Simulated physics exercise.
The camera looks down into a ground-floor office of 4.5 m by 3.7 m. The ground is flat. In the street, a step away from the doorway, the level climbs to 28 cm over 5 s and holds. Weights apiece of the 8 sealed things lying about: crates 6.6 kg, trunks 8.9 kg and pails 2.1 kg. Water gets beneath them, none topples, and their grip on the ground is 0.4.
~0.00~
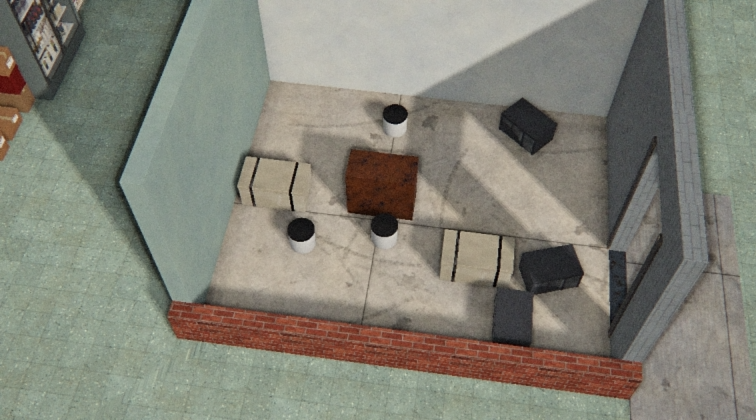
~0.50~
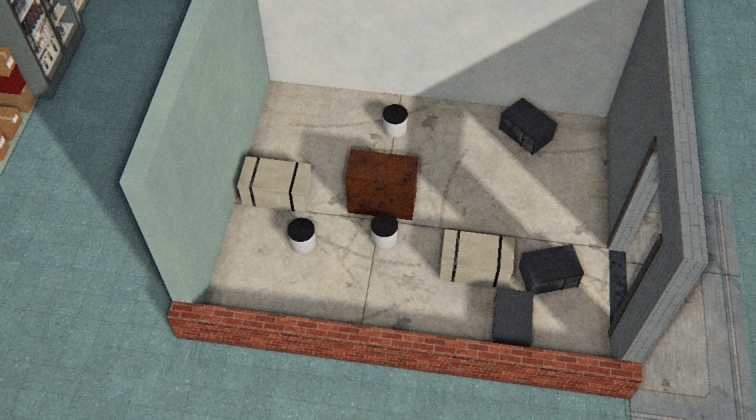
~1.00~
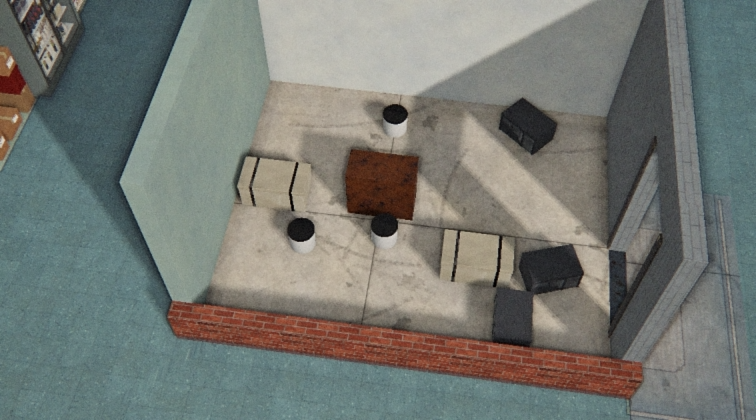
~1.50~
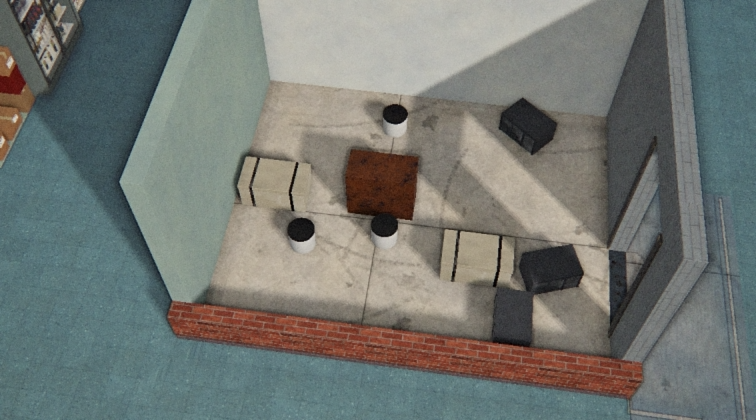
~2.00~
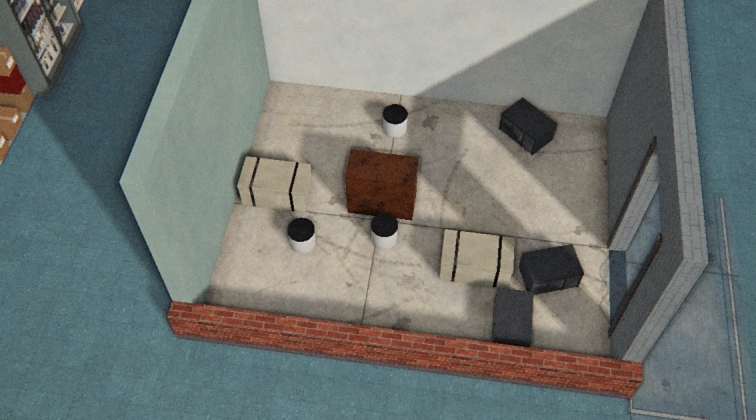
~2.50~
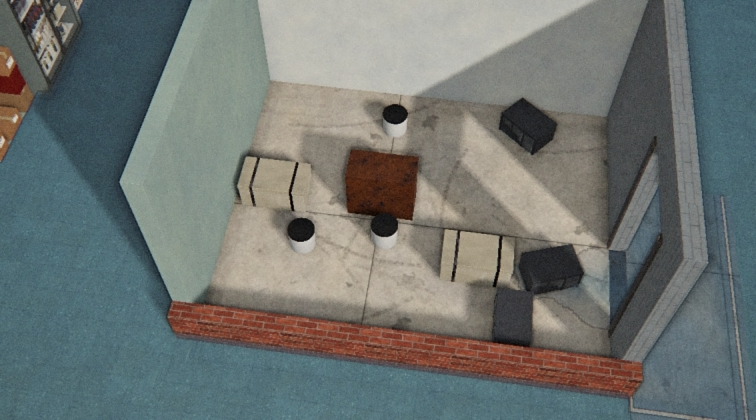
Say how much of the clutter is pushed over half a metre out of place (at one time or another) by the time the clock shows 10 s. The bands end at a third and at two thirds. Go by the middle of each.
That comes to at least two thirds.
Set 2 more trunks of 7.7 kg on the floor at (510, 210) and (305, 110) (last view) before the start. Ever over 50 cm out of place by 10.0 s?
In that order: Past it, under.
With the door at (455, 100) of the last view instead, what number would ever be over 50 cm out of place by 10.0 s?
Then 6.
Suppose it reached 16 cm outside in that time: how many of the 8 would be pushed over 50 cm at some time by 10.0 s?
In that case 6 of them.
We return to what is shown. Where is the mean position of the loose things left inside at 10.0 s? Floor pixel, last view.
Around (360, 156).
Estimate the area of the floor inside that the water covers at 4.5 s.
Some 7.0 m2.
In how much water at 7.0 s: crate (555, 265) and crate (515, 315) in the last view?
About 5 and 13 cm.
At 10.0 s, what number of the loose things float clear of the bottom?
At that moment 8.
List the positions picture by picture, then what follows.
In the first frame, a crate at (553, 263), on the bottom; a crate at (529, 118), on the bottom; 0.0 m2 under water; 0 of 8 have shifted.
In the second frame, a crate at (553, 263), on the bottom; a crate at (529, 118) rests on the ground; water covers 0.0 m2; 0 of 8 have shifted.
In the third frame, a crate at (553, 263) rests on the ground; a crate at (529, 118) rests on the ground; water covers 0.0 m2; 0 of 8 have shifted.
In the fourth frame, a crate at (553, 263), on the bottom; a crate at (529, 118), on the bottom; water covers 0.0 m2; 0 of 8 have shifted.
In the fifth frame, a crate at (553, 263) rests on the ground; a crate at (529, 118) rests on the ground; water covers 0.0 m2; 0 of 8 have shifted.
In the sixth frame, a crate at (553, 263) rests on the ground; a crate at (529, 118), on the bottom; water covers 0.4 m2; 0 of 8 have shifted.
After 3.5 s 0 of 8 are over 50 cm from their spots; 1 afloat.
After 4.5 s 2 of 8 are over 50 cm from their spots; 2 afloat.
After 7.0 s 6 of 8 are over 50 cm from their spots; 6 afloat.
After 10.0 s 7 of 8 are over 50 cm from their spots, and 7 have been at some point; 8 afloat.
